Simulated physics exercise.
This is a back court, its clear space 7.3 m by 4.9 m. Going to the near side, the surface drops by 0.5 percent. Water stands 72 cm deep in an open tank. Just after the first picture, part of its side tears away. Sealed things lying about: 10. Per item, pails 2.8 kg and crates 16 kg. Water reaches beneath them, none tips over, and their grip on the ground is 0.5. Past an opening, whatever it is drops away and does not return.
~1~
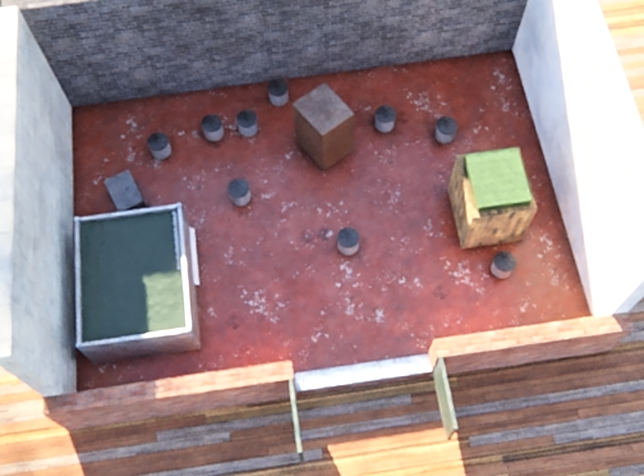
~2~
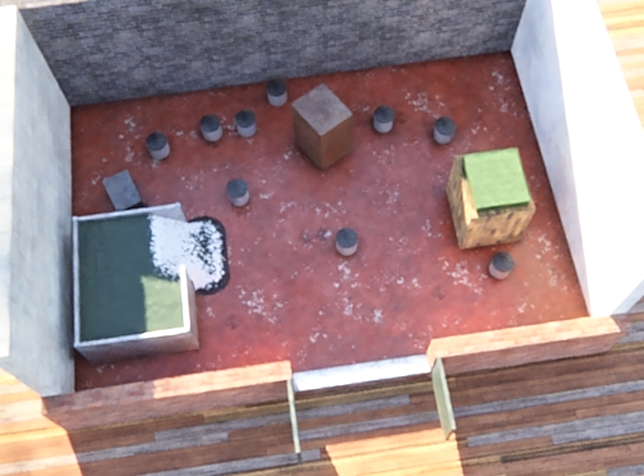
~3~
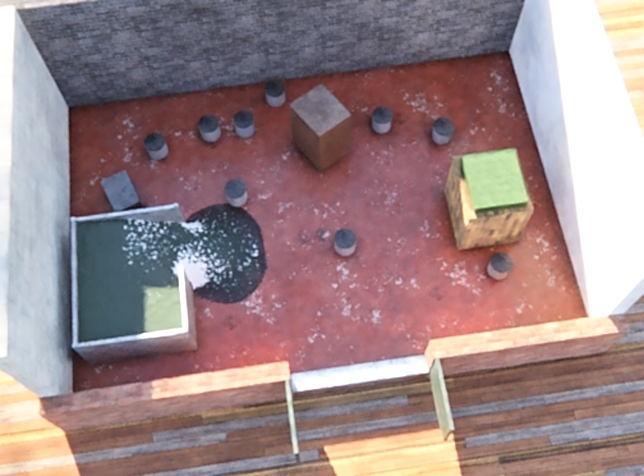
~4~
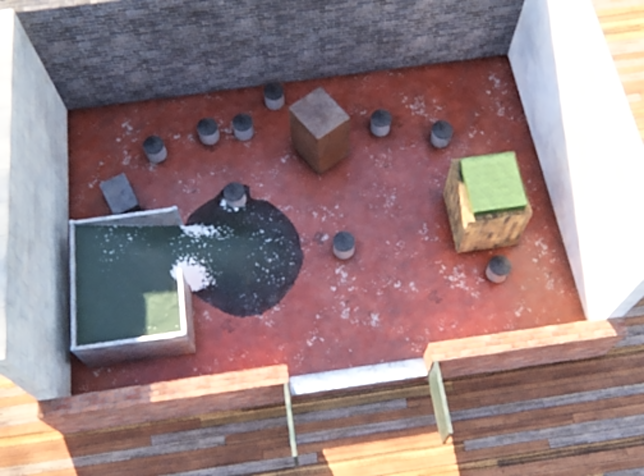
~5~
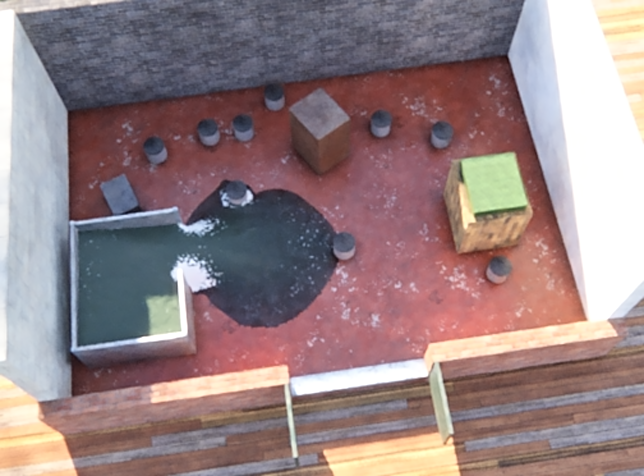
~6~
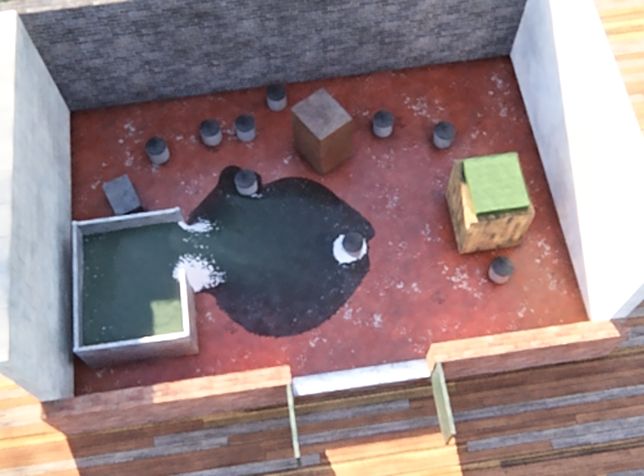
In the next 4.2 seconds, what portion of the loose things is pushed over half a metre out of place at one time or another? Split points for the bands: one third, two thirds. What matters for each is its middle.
By the time shown, one third up to two thirds will have gone that far.
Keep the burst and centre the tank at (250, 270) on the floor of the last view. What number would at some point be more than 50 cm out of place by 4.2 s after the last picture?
That gives 5 of them.
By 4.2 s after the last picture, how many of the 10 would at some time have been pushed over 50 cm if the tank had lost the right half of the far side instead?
Result: 7 of them.
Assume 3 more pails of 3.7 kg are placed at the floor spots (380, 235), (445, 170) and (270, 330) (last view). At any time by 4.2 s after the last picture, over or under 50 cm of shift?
Well, in turn they are above that, above that and below that.
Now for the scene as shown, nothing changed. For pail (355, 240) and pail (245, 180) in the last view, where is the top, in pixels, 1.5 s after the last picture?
I'd say close to (489, 274) and close to (353, 79).
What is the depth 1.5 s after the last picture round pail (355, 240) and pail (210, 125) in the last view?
First about 7 cm, second about 1 cm.
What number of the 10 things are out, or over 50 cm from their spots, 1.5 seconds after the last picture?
The number by then is 5.
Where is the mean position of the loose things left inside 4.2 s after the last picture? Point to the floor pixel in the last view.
Centre of the remaining things: Roughly (332, 157).
Then, 0.4 s after the last picture 2 of 10 are over 50 cm from their spots; 0 afloat.
Then, 1.5 s after the last picture 5 of 10 are over 50 cm from their spots; 3 afloat.
Then, 2.8 s after the last picture 6 of 10 are over 50 cm from their spots; 3 afloat.
Then, 4.2 s after the last picture 6 of 10 are over 50 cm from their spots, and 6 have been at some point; 5 afloat.
